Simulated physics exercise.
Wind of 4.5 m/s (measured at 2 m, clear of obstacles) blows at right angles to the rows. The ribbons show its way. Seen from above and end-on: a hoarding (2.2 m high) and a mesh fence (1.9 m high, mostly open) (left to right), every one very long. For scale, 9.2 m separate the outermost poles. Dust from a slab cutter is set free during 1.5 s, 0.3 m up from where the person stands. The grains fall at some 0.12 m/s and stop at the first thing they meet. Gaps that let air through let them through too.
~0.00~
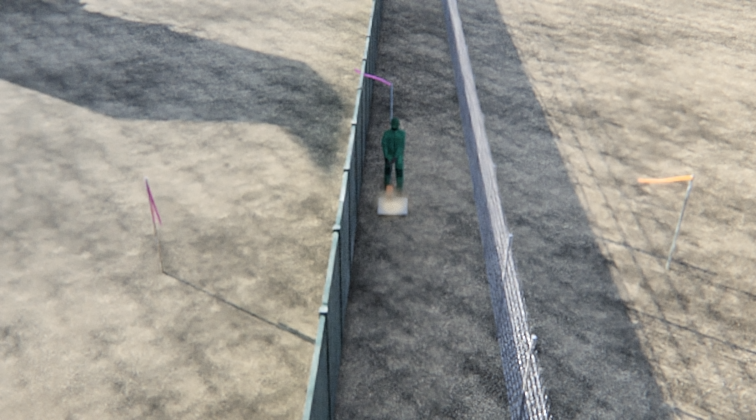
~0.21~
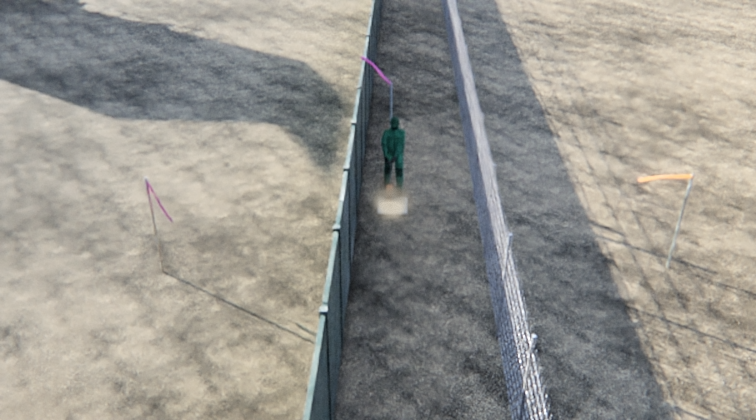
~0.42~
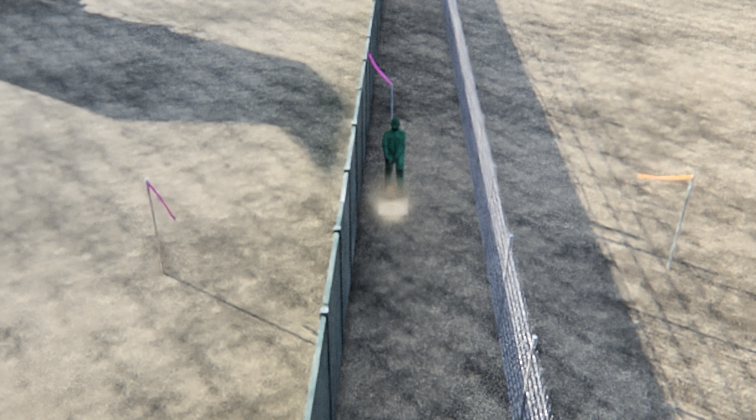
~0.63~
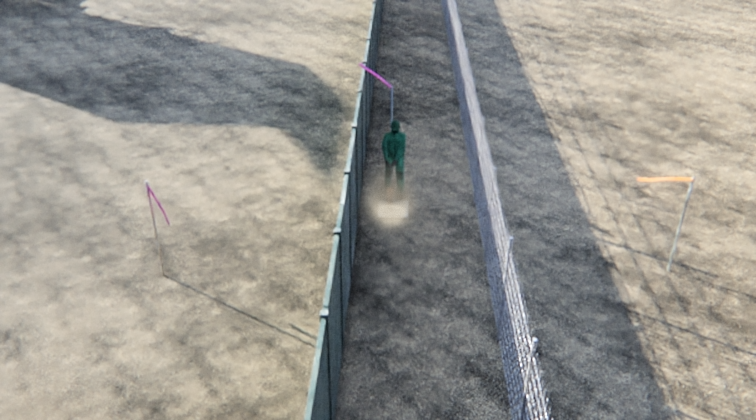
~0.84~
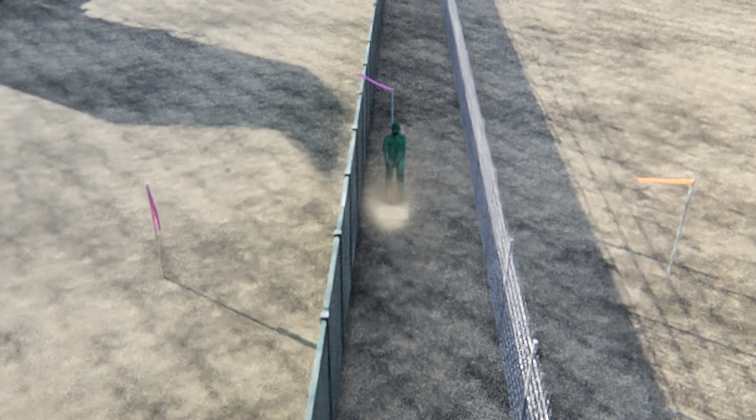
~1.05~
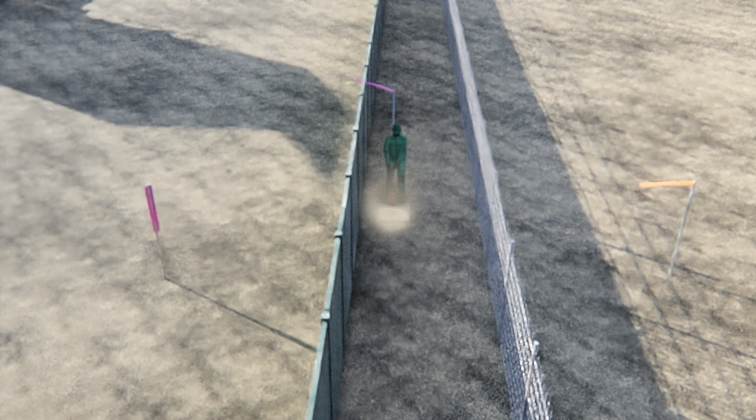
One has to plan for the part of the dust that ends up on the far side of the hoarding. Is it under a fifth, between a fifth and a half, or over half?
It is between a fifth and a half that ends up on the far side.
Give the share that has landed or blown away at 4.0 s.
Near 50 %.
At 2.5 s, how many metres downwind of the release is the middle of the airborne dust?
Roughly 0.5 m.
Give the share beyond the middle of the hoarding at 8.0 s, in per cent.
Some 35 per cent.
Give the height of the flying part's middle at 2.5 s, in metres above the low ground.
About 0.6 m.
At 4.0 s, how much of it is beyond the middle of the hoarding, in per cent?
Near 25 %.
After 2.5 s, 8 % is beyond the hoarding; 26 % has touched down or left; the middle of what still flies is 0.5 m above the low ground, near (381, 198).
After 4.0 s, 23 % is beyond the hoarding; 48 % has touched down or left; the middle of what still flies is 1.9 m above the low ground, near (368, 136).
After 8.0 s, 36 % is beyond the hoarding; 64 % has touched down or left.
After 20.0 s, 38 % is beyond the hoarding; 95 % has touched down or left.
After 45.0 s, 38 % is beyond the hoarding; 100 % has touched down or left.
